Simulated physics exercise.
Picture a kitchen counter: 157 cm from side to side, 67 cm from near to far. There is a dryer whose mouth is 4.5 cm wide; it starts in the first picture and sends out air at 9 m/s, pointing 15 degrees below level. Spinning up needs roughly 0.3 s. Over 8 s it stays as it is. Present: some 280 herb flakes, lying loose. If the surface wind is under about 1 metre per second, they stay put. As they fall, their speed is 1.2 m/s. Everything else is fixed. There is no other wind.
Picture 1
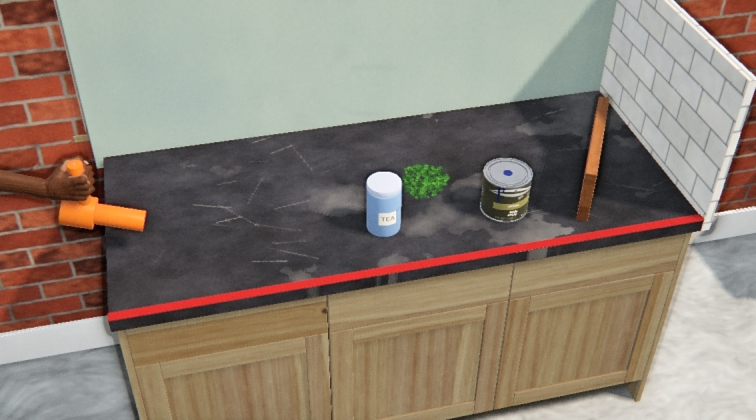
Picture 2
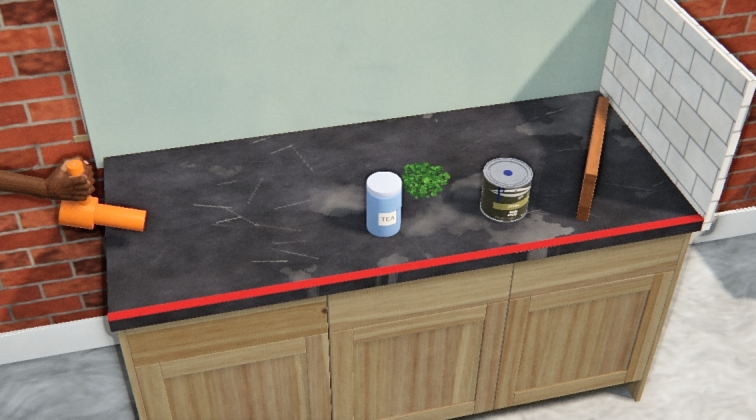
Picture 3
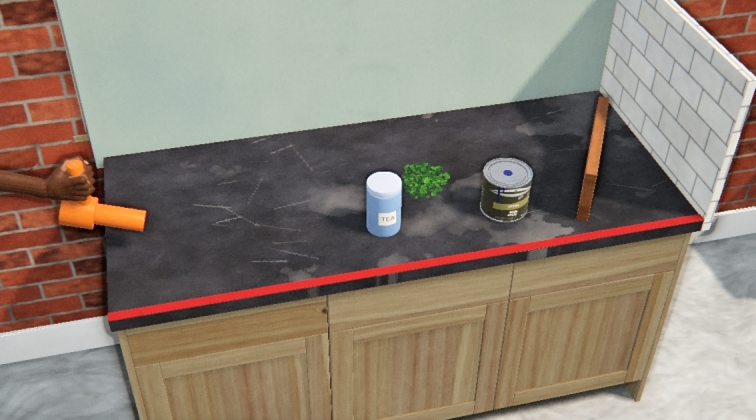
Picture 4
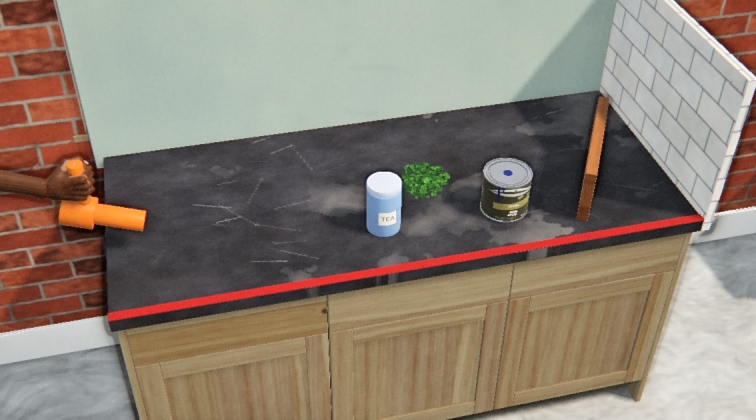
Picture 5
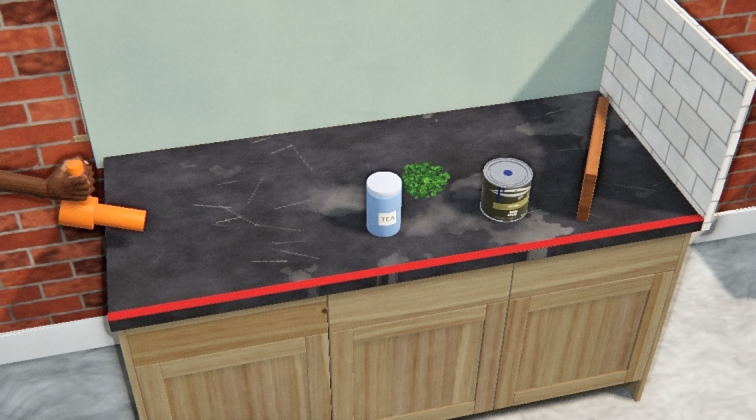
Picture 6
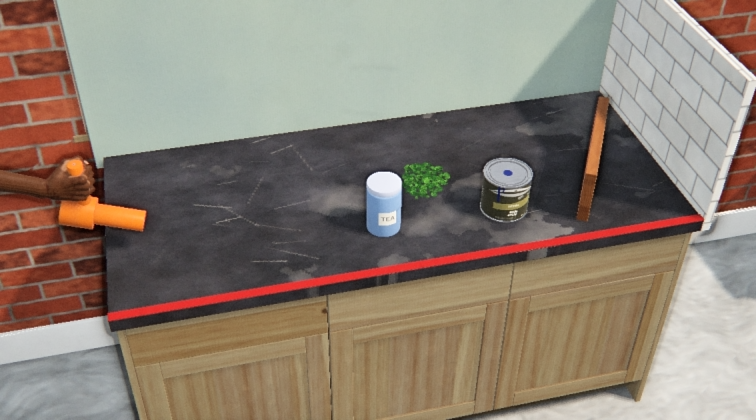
A hand holds an orange dryer at the left while the green herb flakes stay still.
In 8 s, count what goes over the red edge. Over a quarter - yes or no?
Over a quarter: No.
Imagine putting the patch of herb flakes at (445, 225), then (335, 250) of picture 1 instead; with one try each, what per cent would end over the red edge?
About 20 and 90 in a hundred, in that order.
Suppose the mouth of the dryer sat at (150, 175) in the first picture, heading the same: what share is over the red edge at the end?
You'd be looking at something like 10 in a hundred.
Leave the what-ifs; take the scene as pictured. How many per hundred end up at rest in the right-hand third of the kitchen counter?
Roughly 100 in a hundred.
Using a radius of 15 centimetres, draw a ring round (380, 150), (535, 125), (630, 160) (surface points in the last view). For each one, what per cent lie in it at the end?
I would say some 0 %, 30 % and 15 % respectively.
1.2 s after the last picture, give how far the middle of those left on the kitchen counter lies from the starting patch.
I'd guess near 50 cm.
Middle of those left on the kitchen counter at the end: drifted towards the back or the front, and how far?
It moves toward the far edge, close to 15 cm.
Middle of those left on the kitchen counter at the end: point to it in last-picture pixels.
The middle is around pixel (588, 124).
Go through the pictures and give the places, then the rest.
In the first picture, the middle of the herb flakes is near (424, 182), none has stirred yet and the mouth of the dryer is at (144, 221).
In the second picture, the middle of the herb flakes is near (424, 179), none has stirred yet and the red edge is centred on (426, 268).
In the third picture, the middle of the herb flakes is near (424, 179), none has stirred yet, the top of a jar is at (384, 182) and the top of a tin is at (508, 172).
In the fourth picture, the middle of the herb flakes is near (424, 179) and none has stirred yet.
In the fifth picture, the middle of the herb flakes is near (424, 179) and none has stirred yet.
In the sixth picture, the middle of the herb flakes is near (424, 179) and none has stirred yet.
Then, 1.2 s after the last picture, 0 % are over the red edge; the middle of those still in play is near (565, 136); 12 % have settled or left.
Then, 2.2 s after the last picture, 0 % are over the red edge; the middle of those still in play is near (576, 129); 16 % have settled or left.
Then, 4.1 s after the last picture, 0 % are over the red edge; the middle of those still in play is near (586, 125); 30 % have settled or left.
Then, 7.7 s after the last picture, at the end, 0 % are over the red edge; the middle of those still in play is near (588, 124).
